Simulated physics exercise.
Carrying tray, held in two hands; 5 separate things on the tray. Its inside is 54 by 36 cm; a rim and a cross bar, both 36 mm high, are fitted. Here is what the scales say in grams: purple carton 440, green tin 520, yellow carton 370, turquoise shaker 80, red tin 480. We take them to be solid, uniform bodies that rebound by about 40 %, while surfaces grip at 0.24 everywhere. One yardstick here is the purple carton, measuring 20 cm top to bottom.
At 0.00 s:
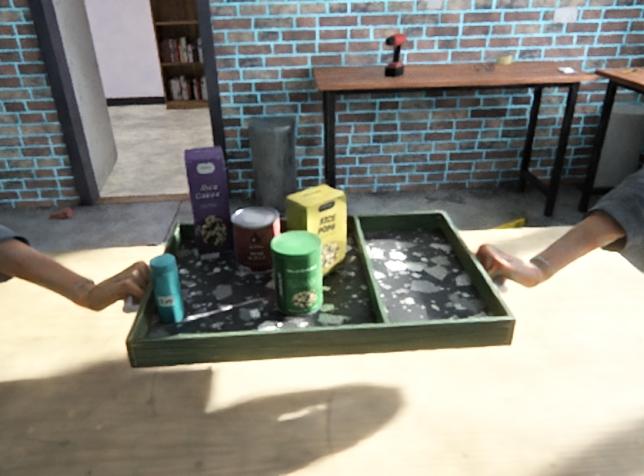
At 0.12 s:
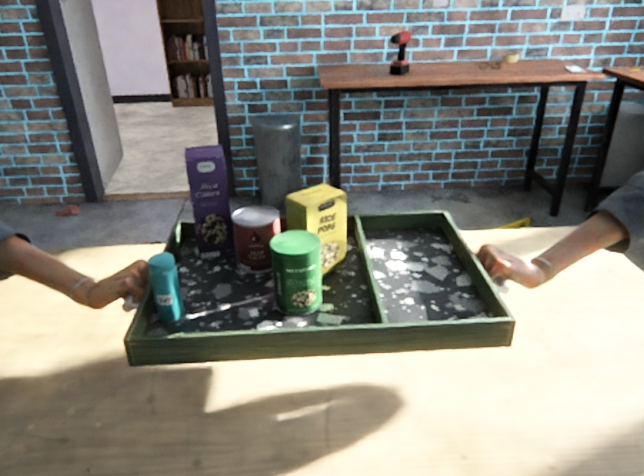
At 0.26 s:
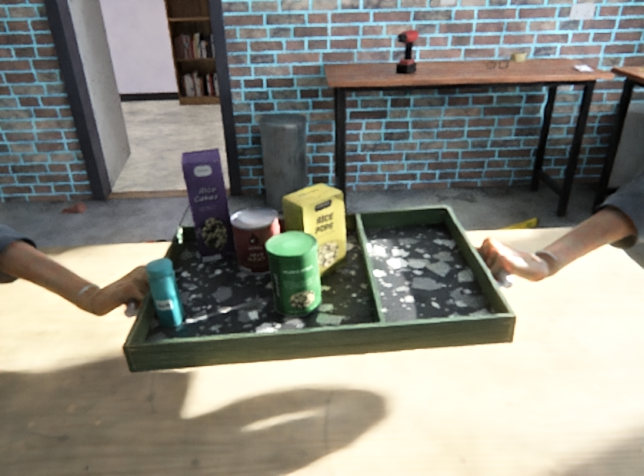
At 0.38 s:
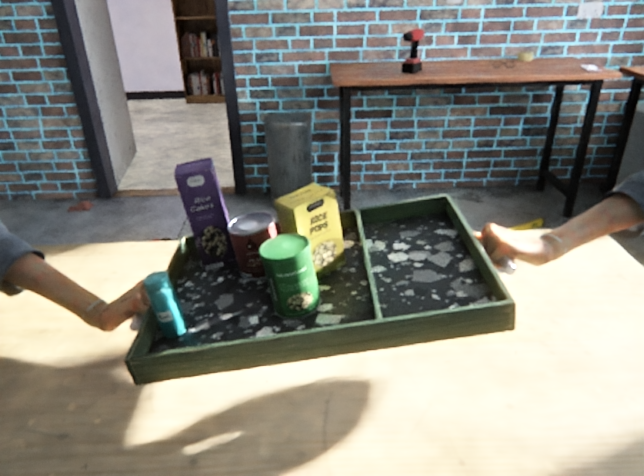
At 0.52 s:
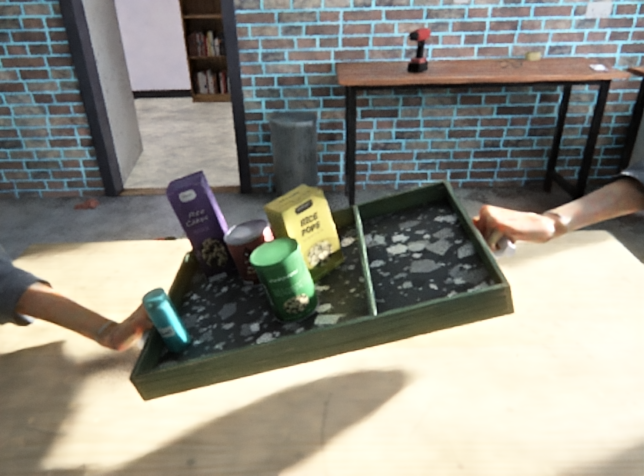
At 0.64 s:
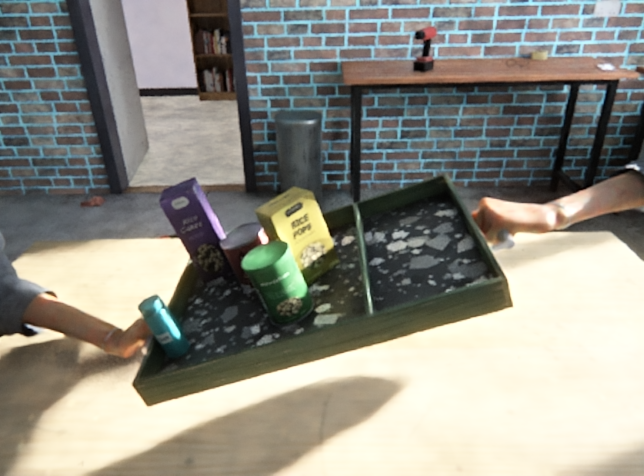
To begin with, two hands hold a green-rimmed tray level, with two cartons, two tins and a turquoise shaker left of its divider. The tray then tilts gradually, its left edge dropping, and the items lean left with it as the green tin covers more of the red one.
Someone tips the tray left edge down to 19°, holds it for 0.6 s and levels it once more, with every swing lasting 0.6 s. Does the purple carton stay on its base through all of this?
It ends up vertical.
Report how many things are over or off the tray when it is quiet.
0.
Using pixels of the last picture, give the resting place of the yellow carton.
(220, 241), roughly.
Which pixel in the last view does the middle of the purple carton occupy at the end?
At pixel (192, 200) or so, give or take.
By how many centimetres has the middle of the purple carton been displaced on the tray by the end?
I'd put it at about 4 centimetres.
Around 0.84 s, tilt 19°, left edge down; purple carton tipped 4° against what carries it near (185, 239); yellow carton shifted 6 cm; green tin shifted 6 cm.
Around 1.04 s, tilt 19°, left edge down; purple carton shifted 4 cm near (188, 238); green tin shifted 14 cm; yellow carton shifted 13 cm.
Around 1.14 s, tilt 19°, left edge down; purple carton shifted 4 cm near (188, 238); green tin shifted 16 cm; yellow carton shifted 16 cm.
Around 1.54 s, tilt 13°, left edge down; purple carton shifted 4 cm near (188, 226); yellow carton shifted 17 cm; green tin shifted 20 cm.
Finally (2.4 s), not toppled but over 5 cm from the start, green tin, yellow carton and red tin; the other 2 still in place (within 5 cm). Final places as that camera would see them, purple carton near (192, 200).
